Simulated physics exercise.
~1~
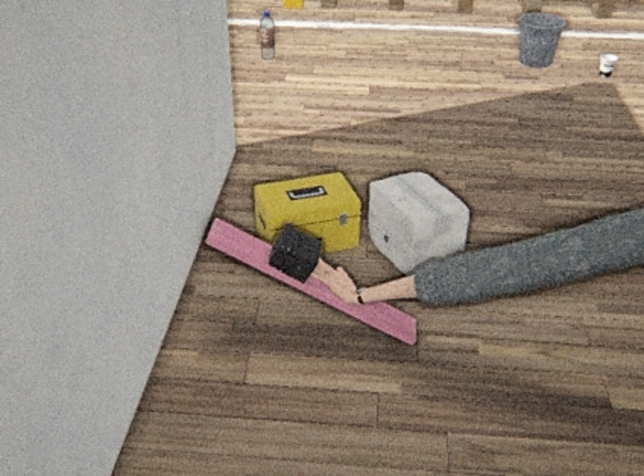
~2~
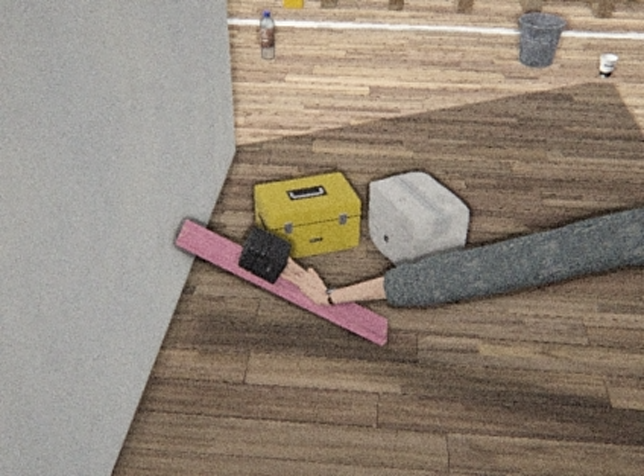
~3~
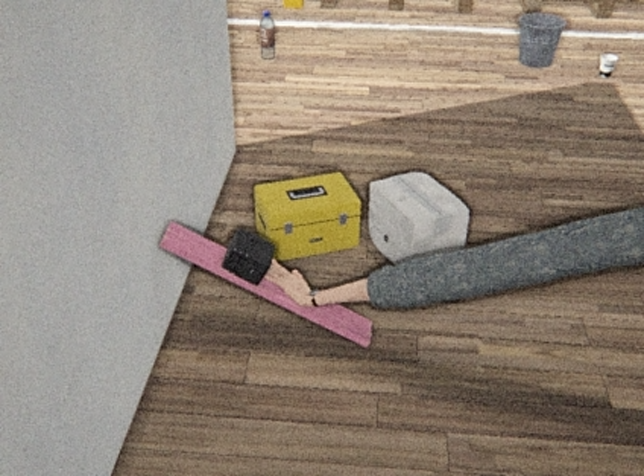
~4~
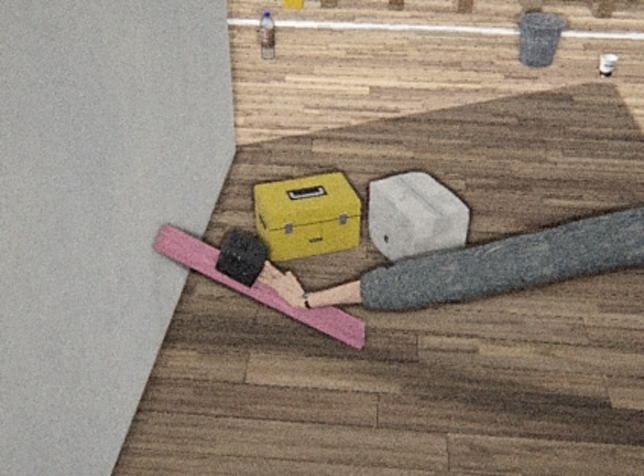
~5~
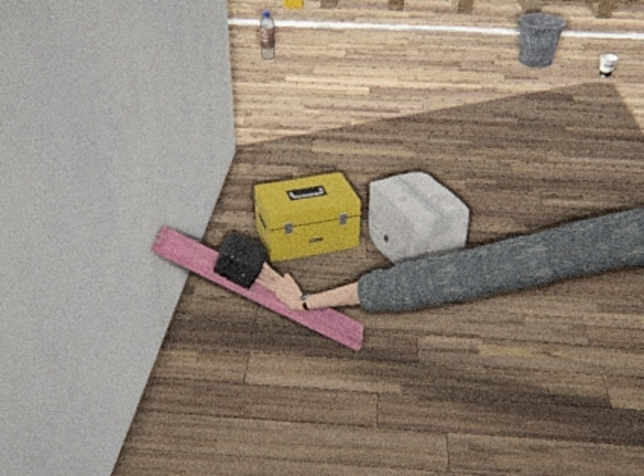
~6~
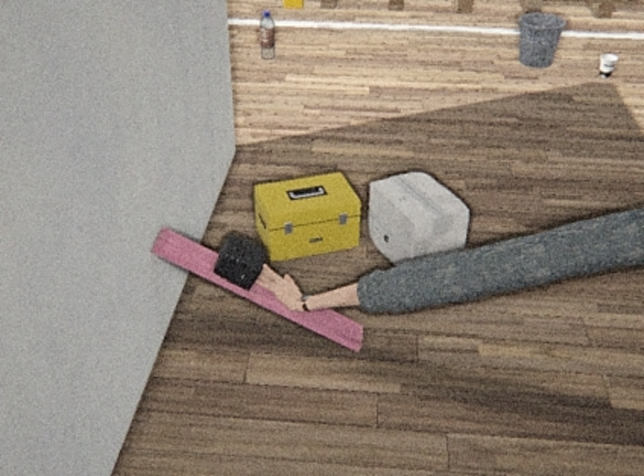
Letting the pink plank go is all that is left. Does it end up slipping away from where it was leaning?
So it skids down the wall.
Then, 0.30 s on from there, pink plank sunk by 19° near (275, 318).
Then, 0.60 s on from there, pink plank sunk by 24° near (283, 318).
Then, 1.70 s on from there, pink plank sunk by 29° near (285, 334).
In the end, moved from the start, pink plank; the other 2 unmoved. At the end, from the last picture's camera, pink plank near (285, 334). The plank slips out.
